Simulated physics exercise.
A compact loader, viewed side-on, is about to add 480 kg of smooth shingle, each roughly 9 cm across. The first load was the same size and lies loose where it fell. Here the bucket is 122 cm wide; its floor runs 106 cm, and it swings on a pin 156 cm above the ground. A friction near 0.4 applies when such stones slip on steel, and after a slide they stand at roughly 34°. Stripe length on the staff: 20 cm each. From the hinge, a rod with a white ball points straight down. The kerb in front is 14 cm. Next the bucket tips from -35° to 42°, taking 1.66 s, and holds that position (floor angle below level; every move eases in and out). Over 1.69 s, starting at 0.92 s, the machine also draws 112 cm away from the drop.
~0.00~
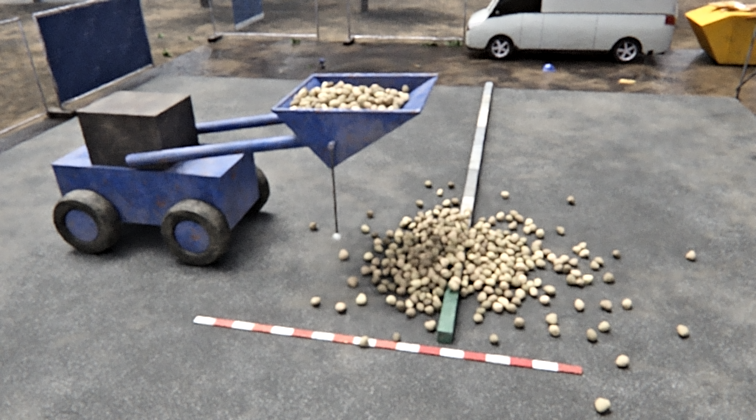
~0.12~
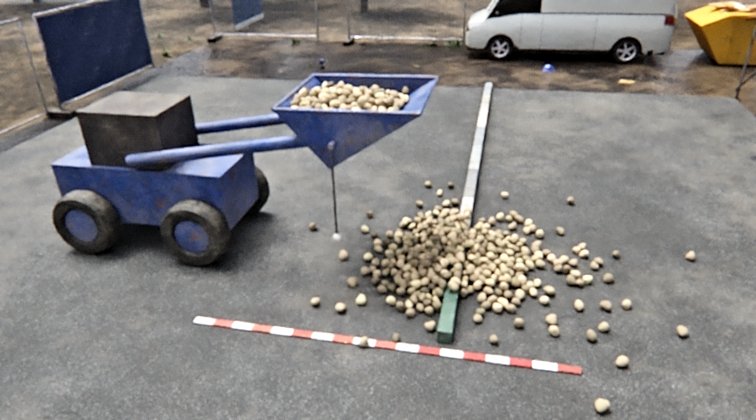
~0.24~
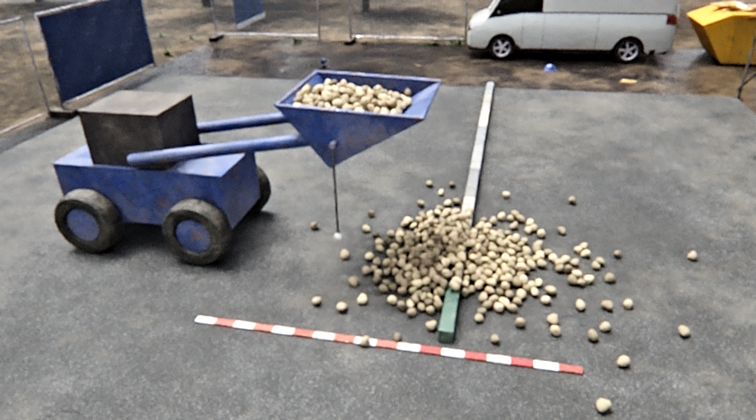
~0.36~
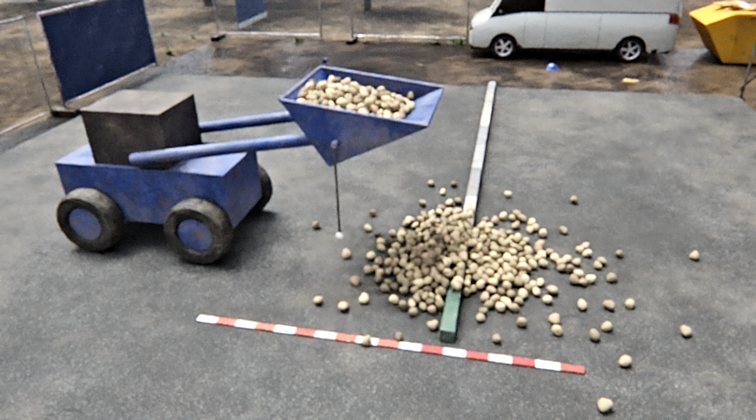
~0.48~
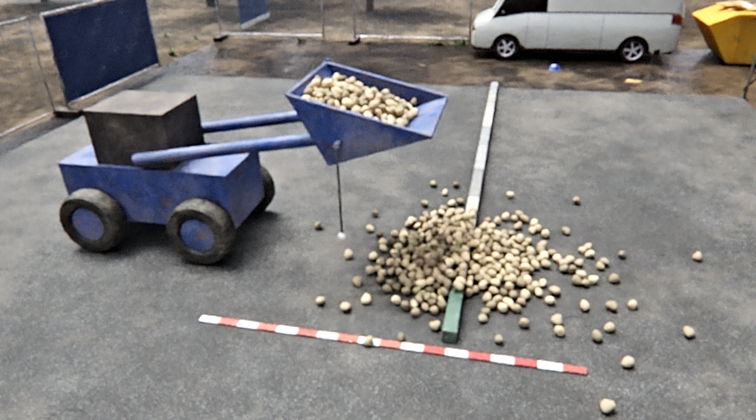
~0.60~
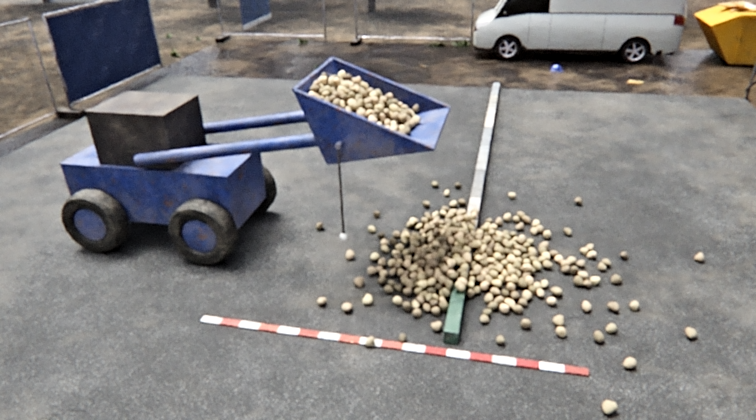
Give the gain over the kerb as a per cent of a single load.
2 %.
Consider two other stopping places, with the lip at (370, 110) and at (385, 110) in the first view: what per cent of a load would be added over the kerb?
Near 0 in a hundred first, near 0 in a hundred second.
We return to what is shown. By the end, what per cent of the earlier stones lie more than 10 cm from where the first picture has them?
Close to 5 in a hundred of them.
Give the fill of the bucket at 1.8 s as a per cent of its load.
That works out to about 10 %.
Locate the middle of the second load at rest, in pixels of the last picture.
(404, 245).
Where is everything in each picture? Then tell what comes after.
The first picture shows lip at (420, 112), floor tilted -35°, highest stones at (337, 92). The earlier load is highest near (455, 235), 26 cm above ground level, 61 % on this side of the kerb, 39 % over the kerb.
The second picture shows lip at (420, 114), floor tilted -34°, highest stones at (338, 92); the stones move at 0.1 m/s on average.
The third picture shows lip at (424, 119), floor tilted -31°, highest stones at (337, 90); the stones move at 0.1 m/s on average.
In the fourth picture, the bucket is at -26°, its lip at (428, 126); the top of the load is at (325, 86); the stones move at 0.2 m/s on average.
In the fifth picture, the bucket is at -19°, its lip at (432, 137); the top of the load is at (330, 84); the stones move at 0.2 m/s on average.
In the sixth picture, the bucket is at -12°, its lip at (434, 149); the top of the load is at (336, 82); the stones move at 0.3 m/s on average.
After 1.2 s the floor is at 30°; in per cent of one load, 97 in the bucket, 64 on this side of the kerb, 39 over the kerb; the foremost stones are at (639, 292).
After 1.8 s the floor is at 42°; in per cent of one load, 10 in the bucket, 150 on this side of the kerb, 39 over the kerb; the foremost stones are at (639, 292).
After 3.1 s the floor is at 42°; in per cent of one load, 0 in the bucket, 159 on this side of the kerb, 41 over the kerb; the foremost stones are at (639, 292).
After 5.9 s the floor is at 42°; in per cent of one load, 0 in the bucket, 159 on this side of the kerb, 41 over the kerb; the foremost stones are at (639, 292). Net gain over the kerb, 2.
